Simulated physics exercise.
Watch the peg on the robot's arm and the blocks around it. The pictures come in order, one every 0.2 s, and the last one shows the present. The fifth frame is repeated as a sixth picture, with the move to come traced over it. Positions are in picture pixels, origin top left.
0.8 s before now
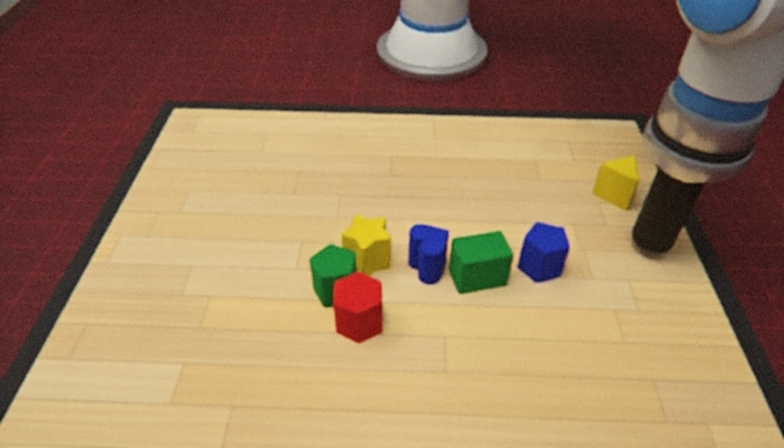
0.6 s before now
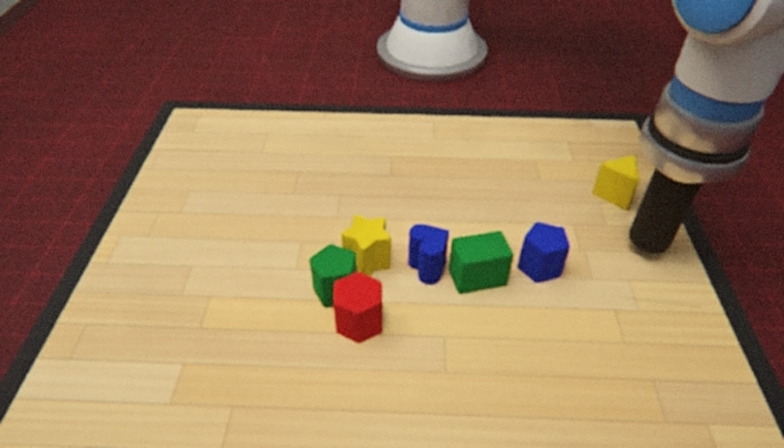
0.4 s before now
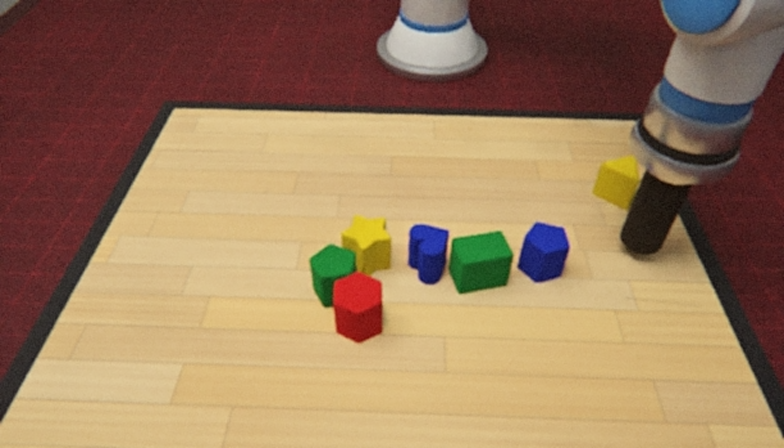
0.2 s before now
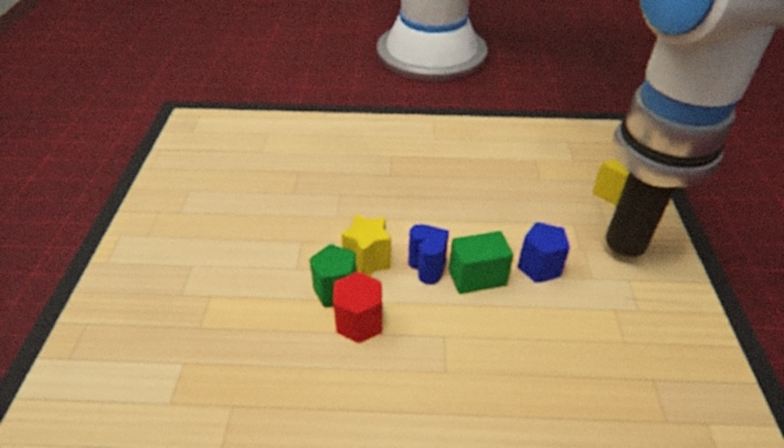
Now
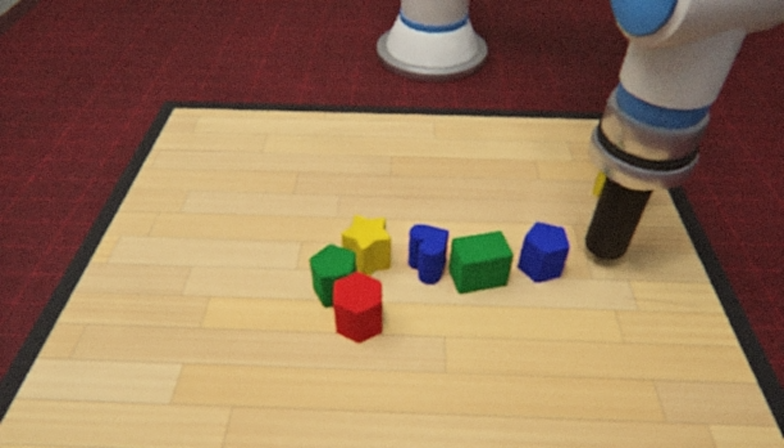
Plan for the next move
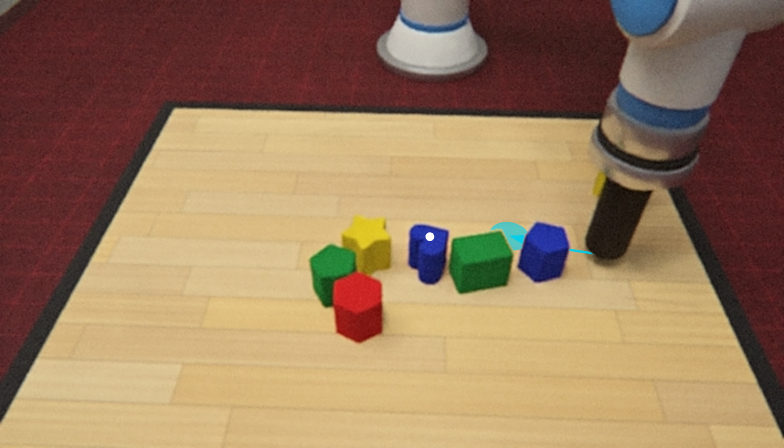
A robot arm with a dark peg moved slowly left across the right side of a wooden board, passing in front of a yellow block, while the red, green, blue and yellow blocks stayed still.
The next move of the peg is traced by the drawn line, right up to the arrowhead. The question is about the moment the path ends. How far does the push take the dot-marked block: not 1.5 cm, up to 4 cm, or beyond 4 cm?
Once the path ends, it will sit under 1.5 cm from where it is now.
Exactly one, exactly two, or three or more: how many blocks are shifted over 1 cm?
1.
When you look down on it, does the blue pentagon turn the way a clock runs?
I'd say no.
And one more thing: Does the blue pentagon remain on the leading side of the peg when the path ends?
No, that is not how it ends up.
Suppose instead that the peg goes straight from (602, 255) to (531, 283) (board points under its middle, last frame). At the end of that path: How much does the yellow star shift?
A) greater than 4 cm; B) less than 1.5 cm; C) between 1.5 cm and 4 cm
Letter B.
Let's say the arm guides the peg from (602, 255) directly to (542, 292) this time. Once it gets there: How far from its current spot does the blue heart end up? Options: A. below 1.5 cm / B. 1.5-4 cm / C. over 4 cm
My answer is option A.
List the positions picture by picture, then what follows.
The first picture shows peg's lower end at (652, 240); blue heart at (430, 237); blue pentagon at (548, 236).
The second picture shows peg at (649, 240); blocks still.
The third picture shows peg at (640, 241); blocks still.
The fourth picture shows peg at (626, 244); blocks still.
The fifth picture shows peg at (605, 247); blue heart at (430, 237); blue pentagon at (548, 236).
Drawn move, from (602, 255) through (555, 247) to (509, 236); the dot is on the blue heart.
What follows on the original path. Halfway along, peg at (557, 239); blue pentagon at (540, 238), turned 25° anticlockwise.
At the end, peg at (511, 228); blue heart still; blue pentagon at (530, 238), turned 65° anticlockwise.
